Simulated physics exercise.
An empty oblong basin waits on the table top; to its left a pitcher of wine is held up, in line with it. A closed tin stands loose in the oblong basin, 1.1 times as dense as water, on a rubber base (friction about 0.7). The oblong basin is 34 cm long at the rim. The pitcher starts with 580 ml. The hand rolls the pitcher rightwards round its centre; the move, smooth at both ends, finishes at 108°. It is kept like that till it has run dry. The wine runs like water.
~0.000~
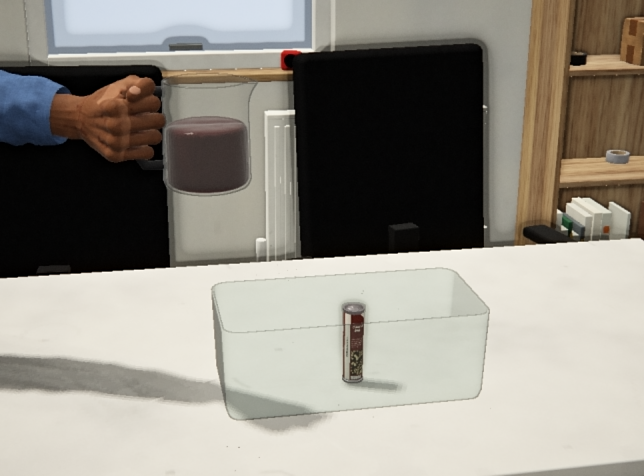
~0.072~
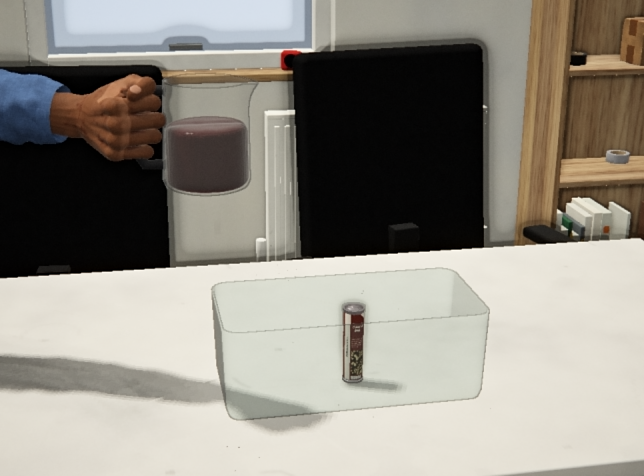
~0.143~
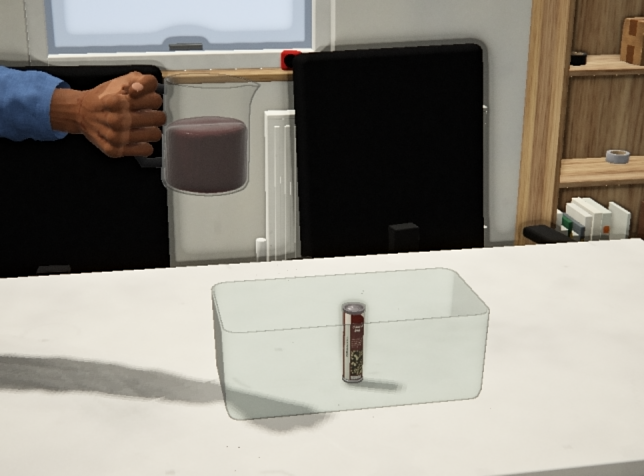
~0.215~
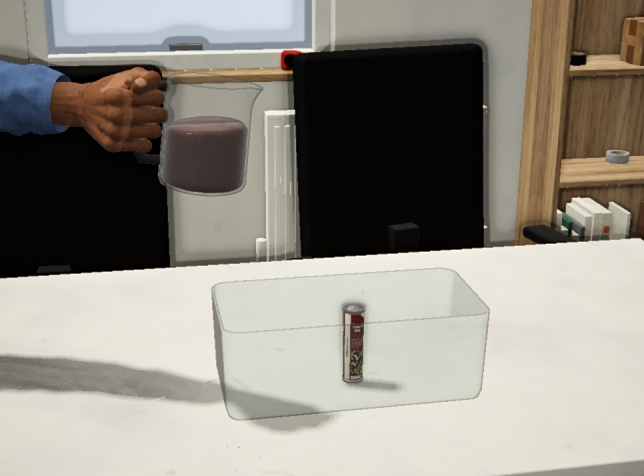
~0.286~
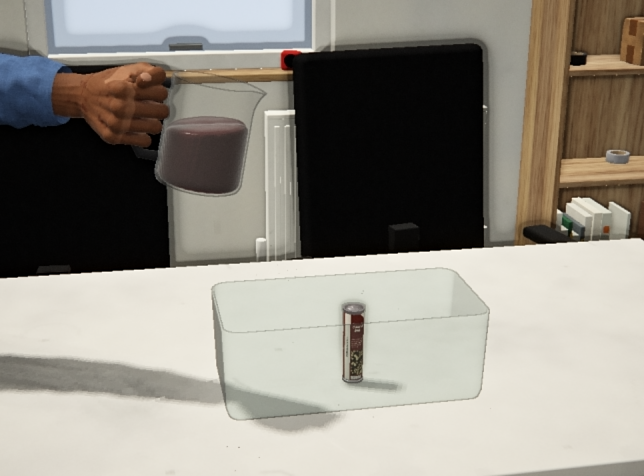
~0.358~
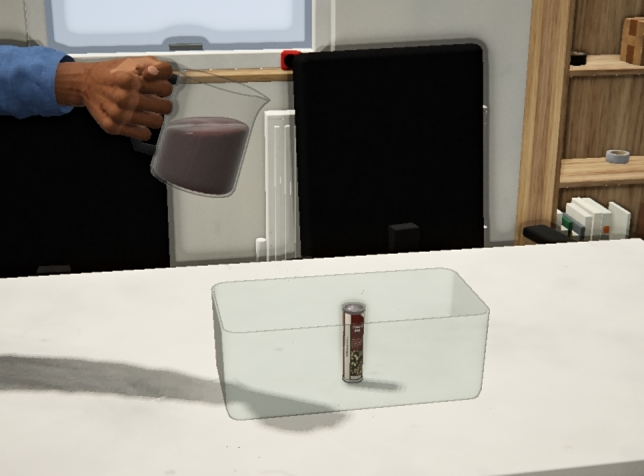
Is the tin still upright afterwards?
The tin topples.
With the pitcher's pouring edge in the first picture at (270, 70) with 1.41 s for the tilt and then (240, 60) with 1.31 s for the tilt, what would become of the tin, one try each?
First it goes over; then it remains upright.
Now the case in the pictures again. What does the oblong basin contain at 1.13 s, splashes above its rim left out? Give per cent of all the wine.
About 30 per cent.
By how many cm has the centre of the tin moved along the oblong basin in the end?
About 10.0 cm.
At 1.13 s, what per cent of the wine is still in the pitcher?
Near 36 in a hundred.
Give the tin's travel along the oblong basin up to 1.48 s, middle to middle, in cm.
Some 10 cm.
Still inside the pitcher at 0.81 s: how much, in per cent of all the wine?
Near 94 in a hundred.
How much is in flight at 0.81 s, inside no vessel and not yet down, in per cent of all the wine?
Near 6 in a hundred.
Then, 0.81 s in, the tilt is 70° and 94 per cent is still to pour; the tin stands where it began.
Then, 1.13 s in, the tilt is 101° and 37 per cent is still to pour; the tin stands 2 cm from where it began.
Then, 1.48 s in, the tilt is 108° and 3 per cent is still to pour; the tin lies on its side.
Then, 1.85 s in, the tilt is 108° and 0 per cent is still to pour; the tin lies on its side.
Finally, the tin lies on its side.
